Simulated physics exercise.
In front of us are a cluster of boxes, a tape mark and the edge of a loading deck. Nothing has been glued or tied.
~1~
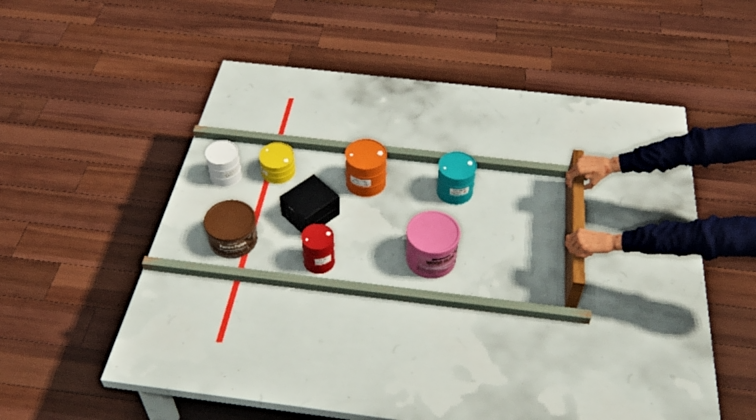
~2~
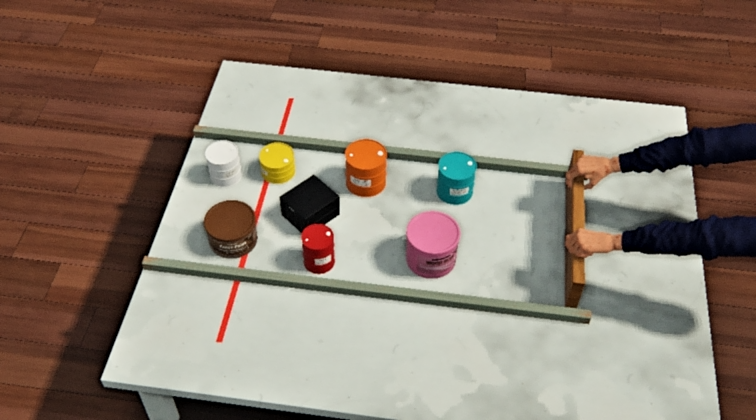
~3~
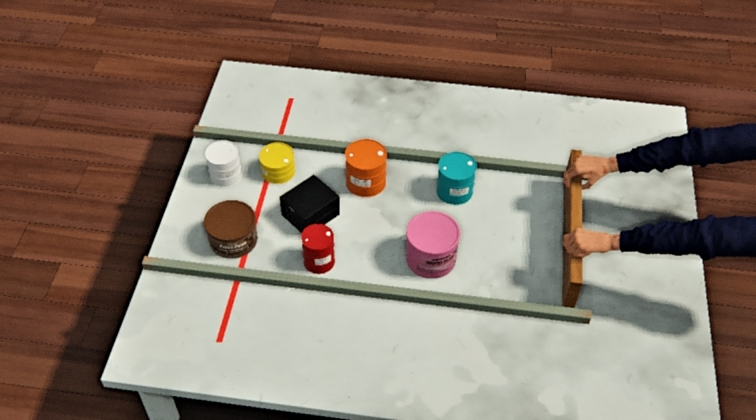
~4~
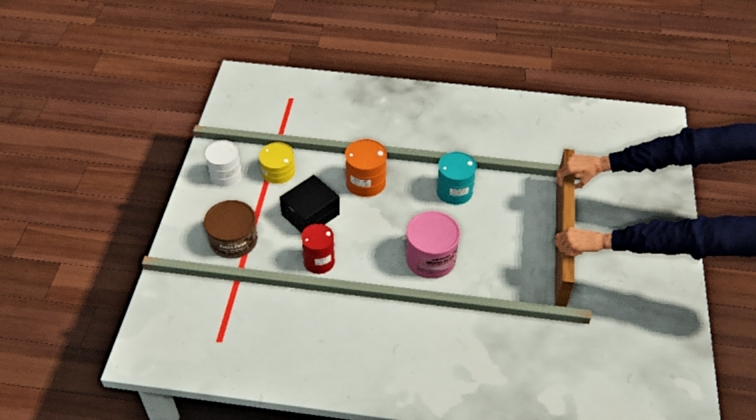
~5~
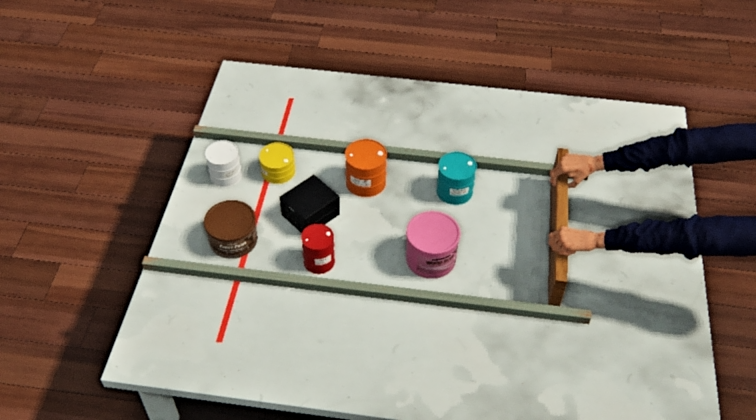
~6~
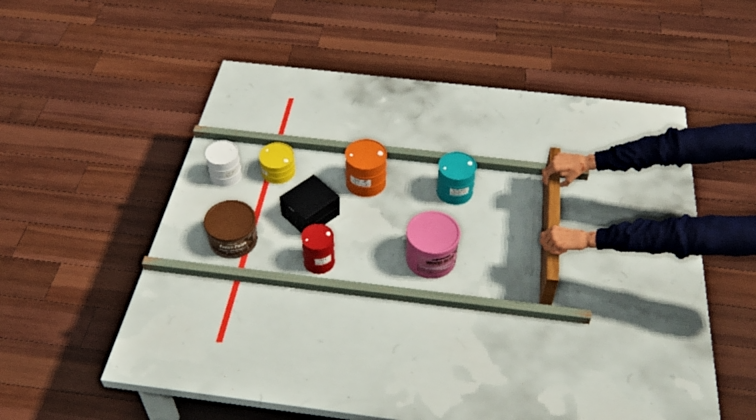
Two hands in dark sleeves hold a wooden plank upright at the right of a pale table on a wood floor, seen from a fixed, raised view. Between two rails sit white, yellow, orange and turquoise containers behind brown, red and pink ones, with a black box among them and a red line crossing at left. The hands slide the plank slightly left, touching nothing.
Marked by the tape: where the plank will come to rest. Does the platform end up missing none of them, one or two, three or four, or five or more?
It is missing one or two.
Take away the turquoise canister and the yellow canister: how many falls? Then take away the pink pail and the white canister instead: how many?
0, then 1.
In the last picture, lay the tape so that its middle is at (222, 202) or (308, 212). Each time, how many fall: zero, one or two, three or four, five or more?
In turn: Three or four; zero.
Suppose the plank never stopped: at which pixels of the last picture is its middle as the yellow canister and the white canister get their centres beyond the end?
The middle would be close to (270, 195) and then close to (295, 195).
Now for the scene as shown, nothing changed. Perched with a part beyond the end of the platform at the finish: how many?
1 is the number.
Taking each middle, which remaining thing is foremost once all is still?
Brown pail, foremost.
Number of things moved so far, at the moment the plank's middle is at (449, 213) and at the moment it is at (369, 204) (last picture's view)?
Well, it's 2 at the first one and 4 at the second.
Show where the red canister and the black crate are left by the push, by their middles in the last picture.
Result: One at about (196, 243), the other at about (224, 186).
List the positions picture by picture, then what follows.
White canister (224, 164); brown pail (232, 230); yellow canister (278, 163); plank (574, 227); tape (259, 206), in the first picture.
Brown pail (232, 230); black crate (310, 206), in the second picture.
Yellow canister (278, 163); plank (572, 227), in the third picture.
White canister (224, 164); turquoise canister (456, 179), in the fourth picture.
Brown pail (232, 230); orange canister (366, 168), in the fifth picture.
White canister (224, 164); brown pail (232, 230); yellow canister (278, 163); plank (550, 225); tape (259, 206), in the sixth picture.
Soon after, none off yet; white canister at rest near (224, 164); brown pail at rest near (232, 230); yellow canister at rest near (278, 163).
In the end, the number that fall off is one or two; gone, yellow canister and white canister.
